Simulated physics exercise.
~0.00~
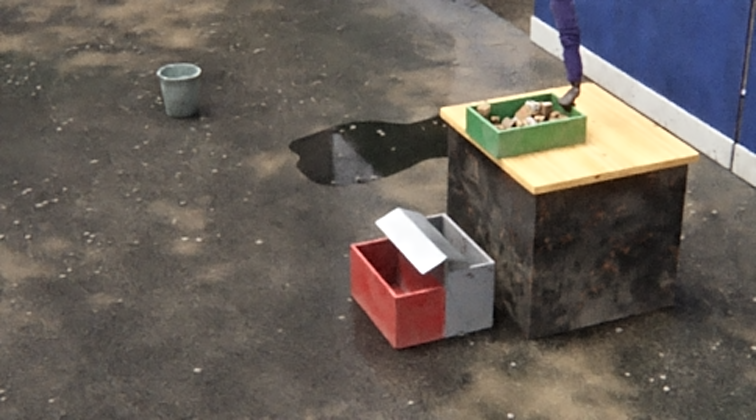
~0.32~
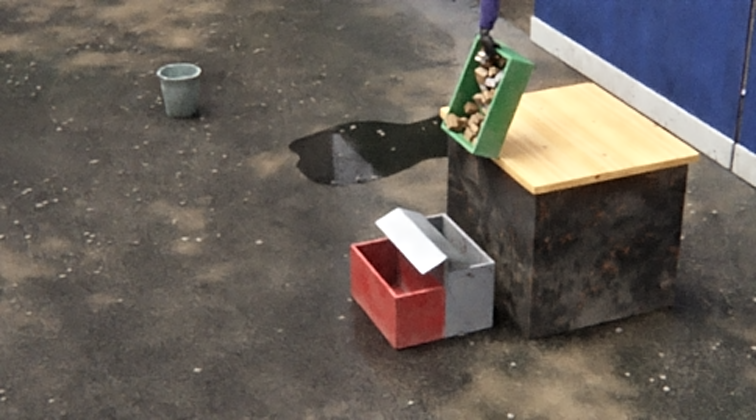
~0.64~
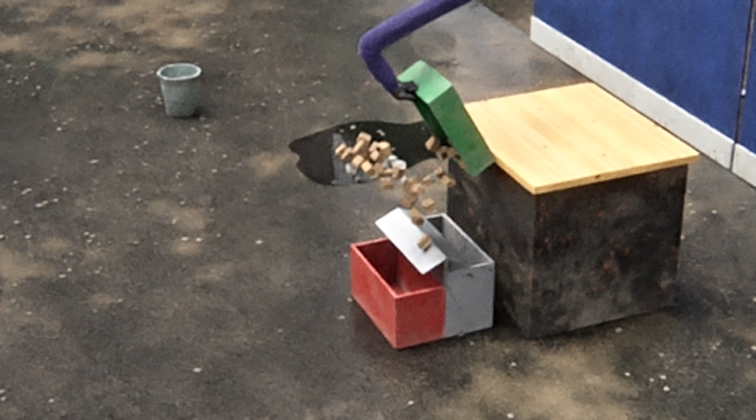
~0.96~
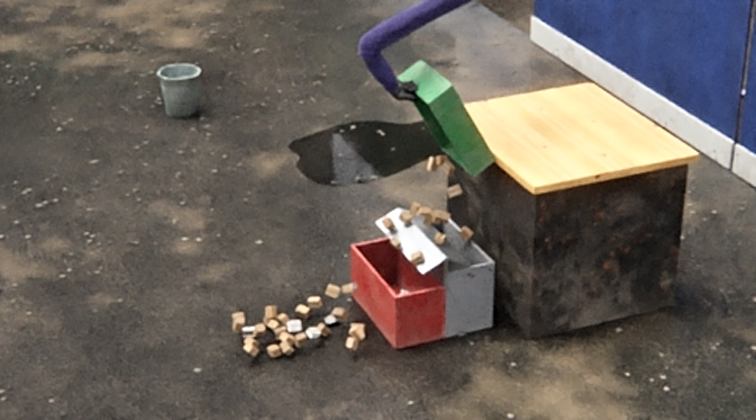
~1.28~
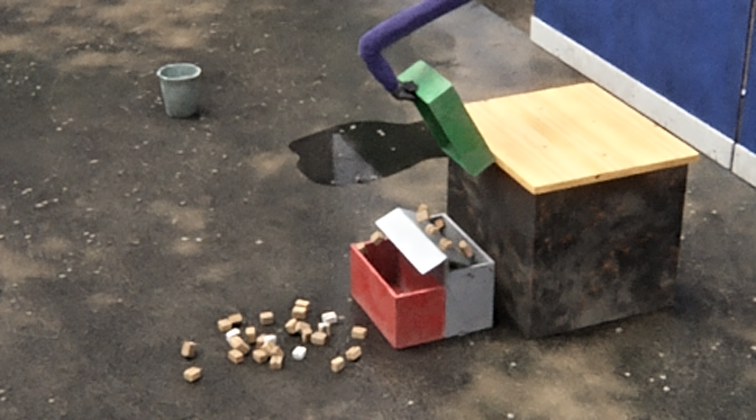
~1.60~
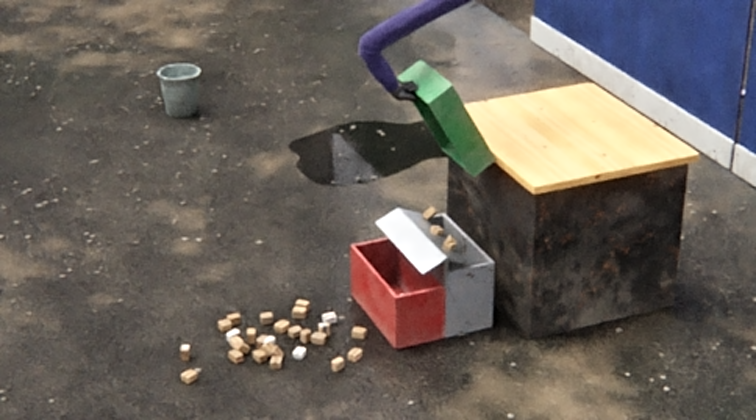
Outdoors on dark tarmac, a purple arm tipping small blocks from a green crate, most scattering beyond the red and grey boxes.
